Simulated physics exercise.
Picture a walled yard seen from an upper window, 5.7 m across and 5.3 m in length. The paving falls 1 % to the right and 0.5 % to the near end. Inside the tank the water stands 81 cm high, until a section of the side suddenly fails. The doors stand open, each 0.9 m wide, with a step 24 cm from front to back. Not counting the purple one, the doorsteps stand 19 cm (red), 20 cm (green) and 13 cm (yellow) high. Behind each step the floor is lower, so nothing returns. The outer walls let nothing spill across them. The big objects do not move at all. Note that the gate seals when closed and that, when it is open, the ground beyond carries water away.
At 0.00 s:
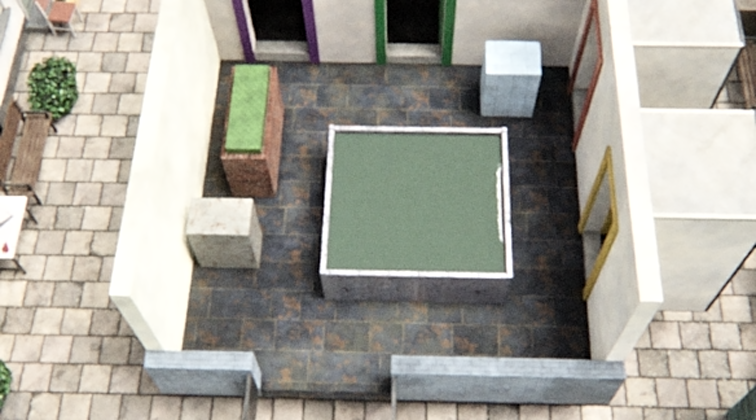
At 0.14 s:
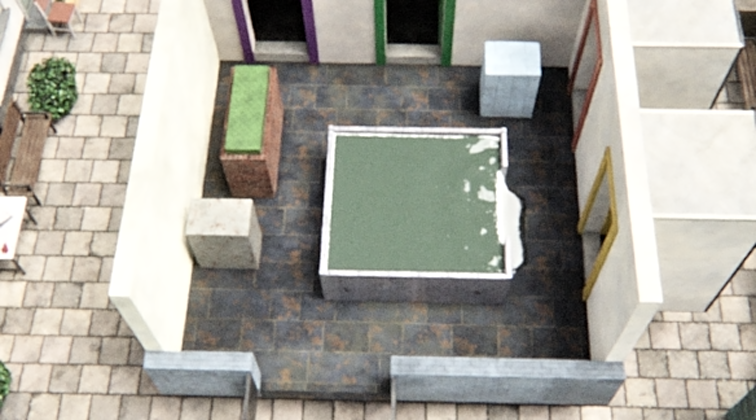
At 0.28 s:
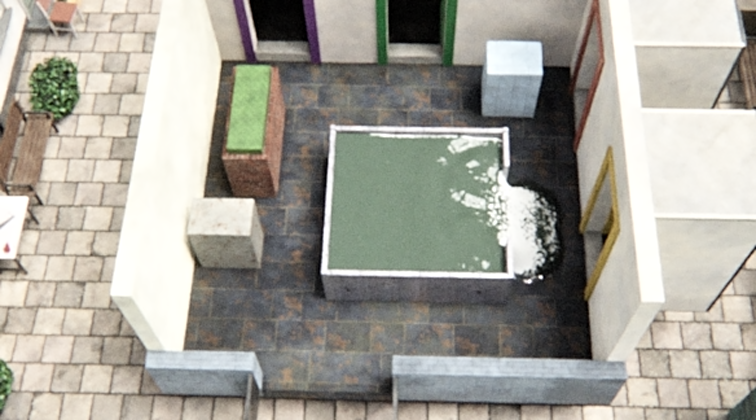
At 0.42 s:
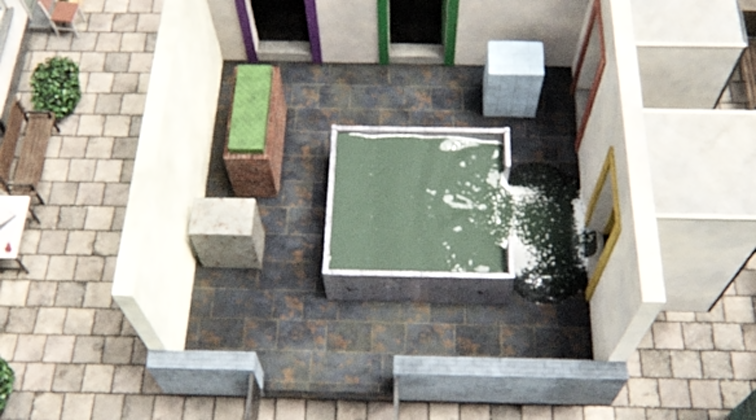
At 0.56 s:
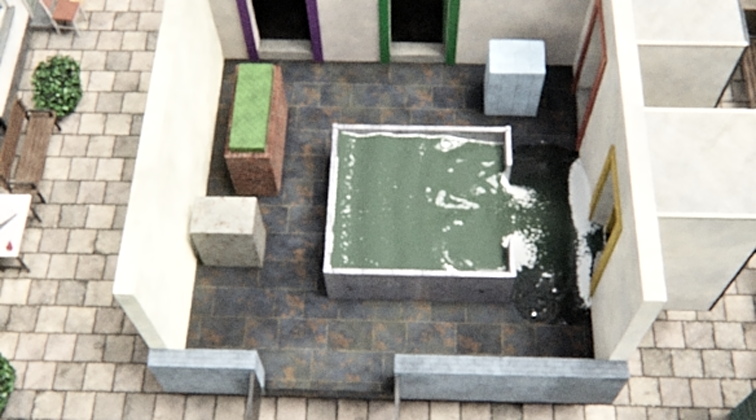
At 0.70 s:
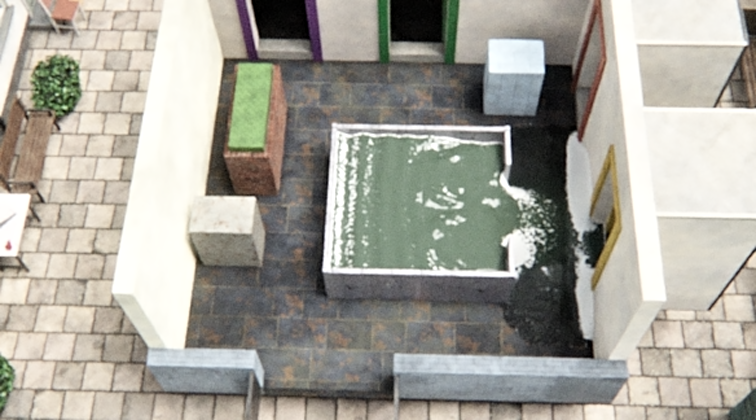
Water pours through a gap in the right side of a raised tank in a walled yard, spreads across the dark paving to the wall by the yellow-framed doorway, and runs along it as ripples cross the tank.
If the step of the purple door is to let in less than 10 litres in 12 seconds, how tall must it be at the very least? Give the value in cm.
At the very least, close to 10 cm.
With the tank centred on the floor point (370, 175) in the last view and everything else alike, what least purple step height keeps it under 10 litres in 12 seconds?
Roughly 13.0 cm is needed.
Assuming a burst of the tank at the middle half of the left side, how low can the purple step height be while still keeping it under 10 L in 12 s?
You'd want it roughly 20 centimetres tall.
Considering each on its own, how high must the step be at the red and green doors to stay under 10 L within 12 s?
Close to 26 cm (red) and close to 8.5 cm (green).
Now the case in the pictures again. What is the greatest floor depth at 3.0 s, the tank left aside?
I'd put it near 38 cm.
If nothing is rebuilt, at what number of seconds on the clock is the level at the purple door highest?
The depth peaks at about 7.0 seconds.
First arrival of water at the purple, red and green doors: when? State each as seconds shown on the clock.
Arrives: Purple 3.0 s / red 0.8 s / green 2.0 s.
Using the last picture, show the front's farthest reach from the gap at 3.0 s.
The farthest wet point sits near (300, 62).
After 1.4 s water covers 20 % of the floor, deepest (60 cm) near (577, 216); it has not reached the purple door.
After 3.0 s water covers 65 % of the floor, deepest (38 cm) near (567, 86); it has not reached the purple door.
After 12.0 s water covers 95 % of the floor, deepest (14 cm) near (588, 380); 11 cm at the purple door, 0 litres in over its 21 cm step.
At the purple door as built, the water arrived by 3.1 s and peaked near 12 cm at 6.8 s.
With a step of 8.5 cm, 25 litres would have come in within the 12 s; with 11.5 cm, 2 litres. So under 10 litres takes about 10 cm.
